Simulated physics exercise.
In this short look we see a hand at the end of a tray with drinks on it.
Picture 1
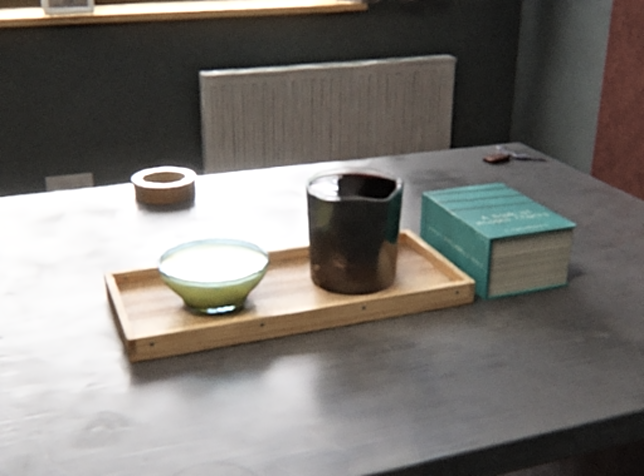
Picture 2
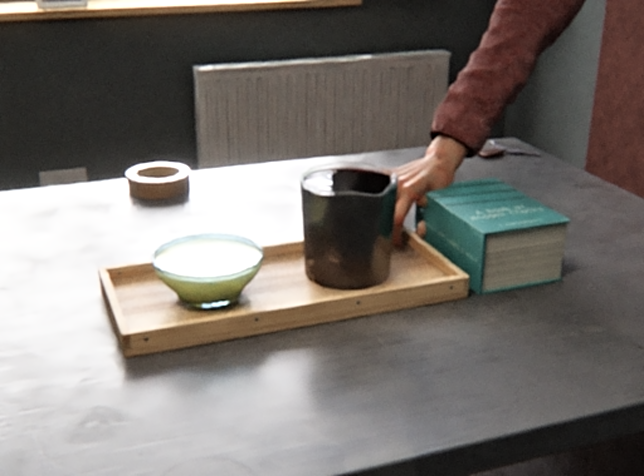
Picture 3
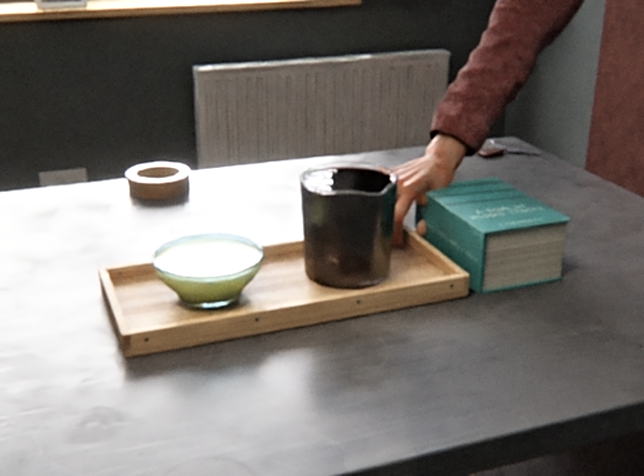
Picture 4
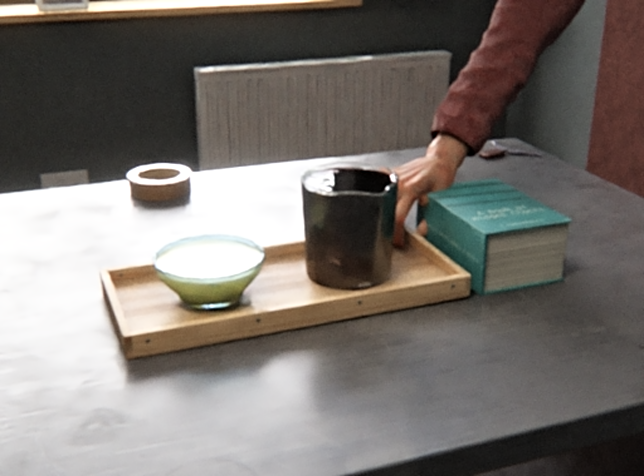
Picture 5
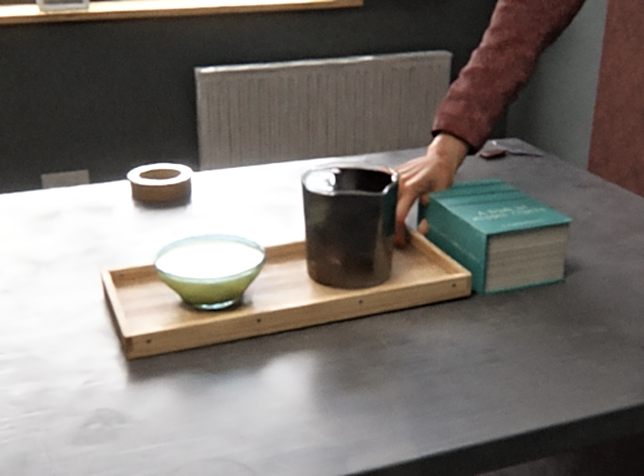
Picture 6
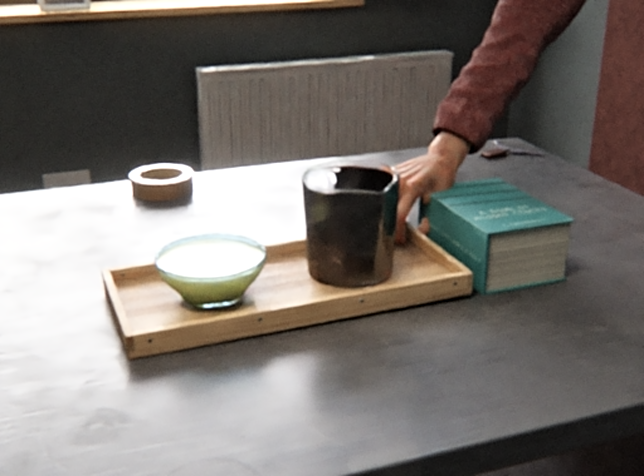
A hand in a dark red sleeve reaches in from the upper right and takes the right end of a wooden tray, which then barely moves, while the view shifts very slightly. The tray holds a green glass bowl at left and a dark jug at right, beside a thick teal book. The grey table, seen from slightly above, stands before a pale radiator.
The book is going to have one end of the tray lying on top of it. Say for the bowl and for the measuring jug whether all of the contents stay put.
Outcome: On the left the bowl: Watch it tip some out. On the right the measuring jug: Watch it tip some out.
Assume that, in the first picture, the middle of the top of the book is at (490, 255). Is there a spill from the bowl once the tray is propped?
Simply put, it sheds nothing.
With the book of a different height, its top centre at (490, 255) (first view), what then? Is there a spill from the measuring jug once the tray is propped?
Keeps every drop.
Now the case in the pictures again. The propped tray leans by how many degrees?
13°, more or less.
Shortly, the tray slopes by about 7°; bowl, none is lost; measuring jug, none is lost.
Then, the tray slopes by about 14°; bowl, it has lost some; measuring jug, it has lost some.
At the finish, the tray slopes by about 13°, resting on the book; bowl, it has lost some; measuring jug, it has lost some.
